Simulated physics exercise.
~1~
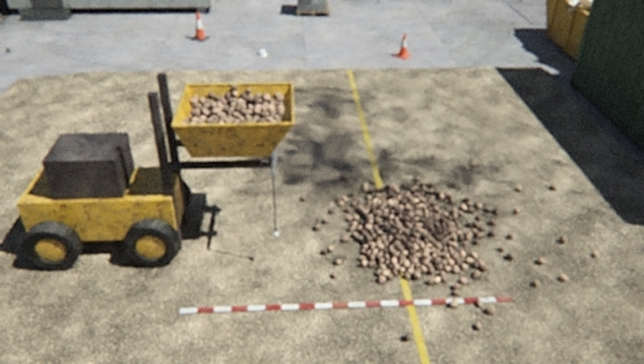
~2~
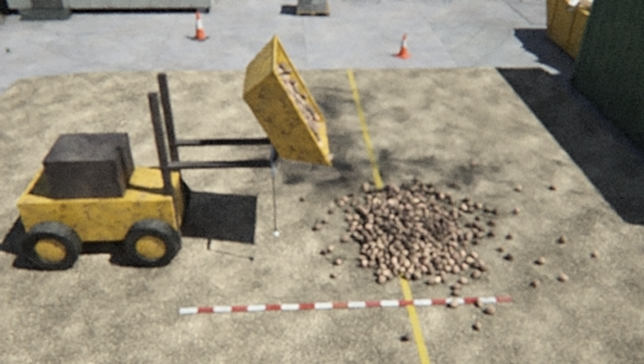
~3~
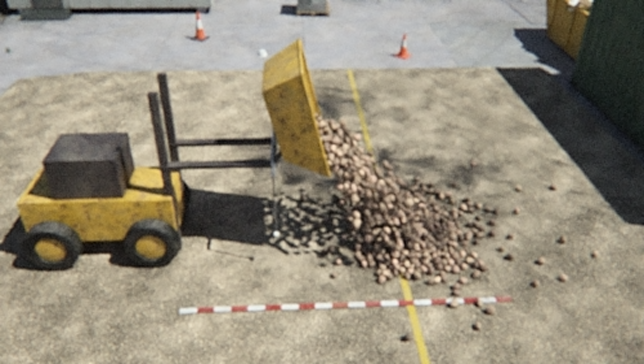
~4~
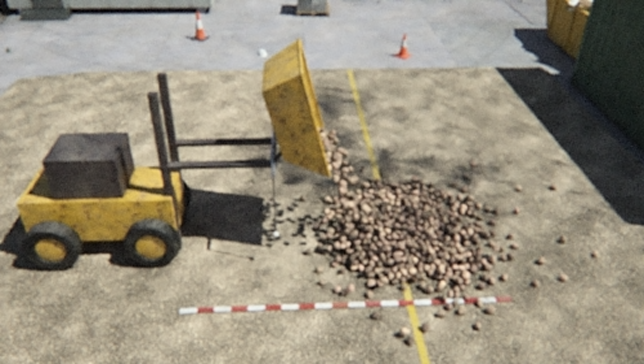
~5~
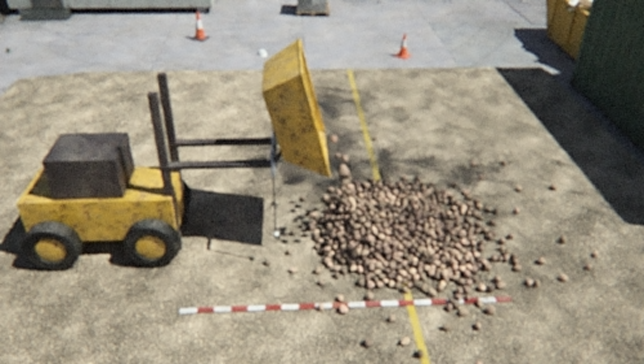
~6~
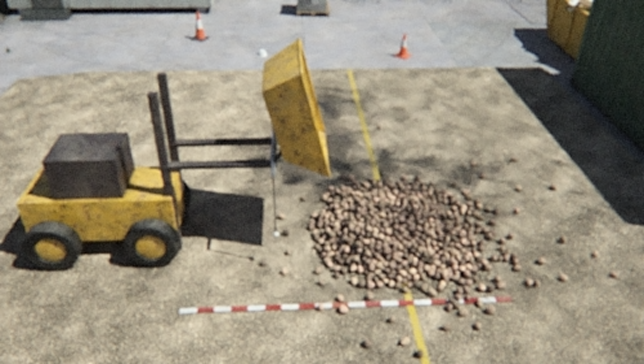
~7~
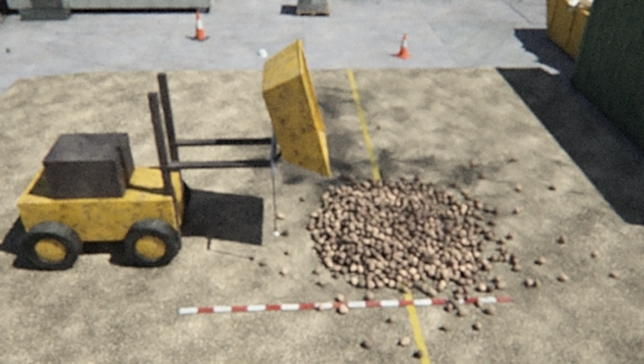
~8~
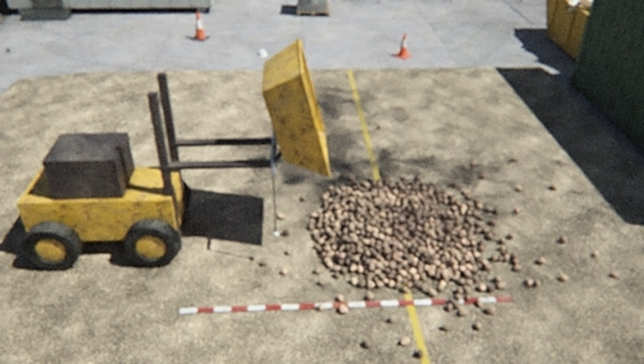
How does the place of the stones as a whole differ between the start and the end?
At the start the stones are split between the raised skip and a heap on the ground to its right. By the end they all lie on the ground, mostly in one larger heap, so as a whole they have shifted to the right and lower down.
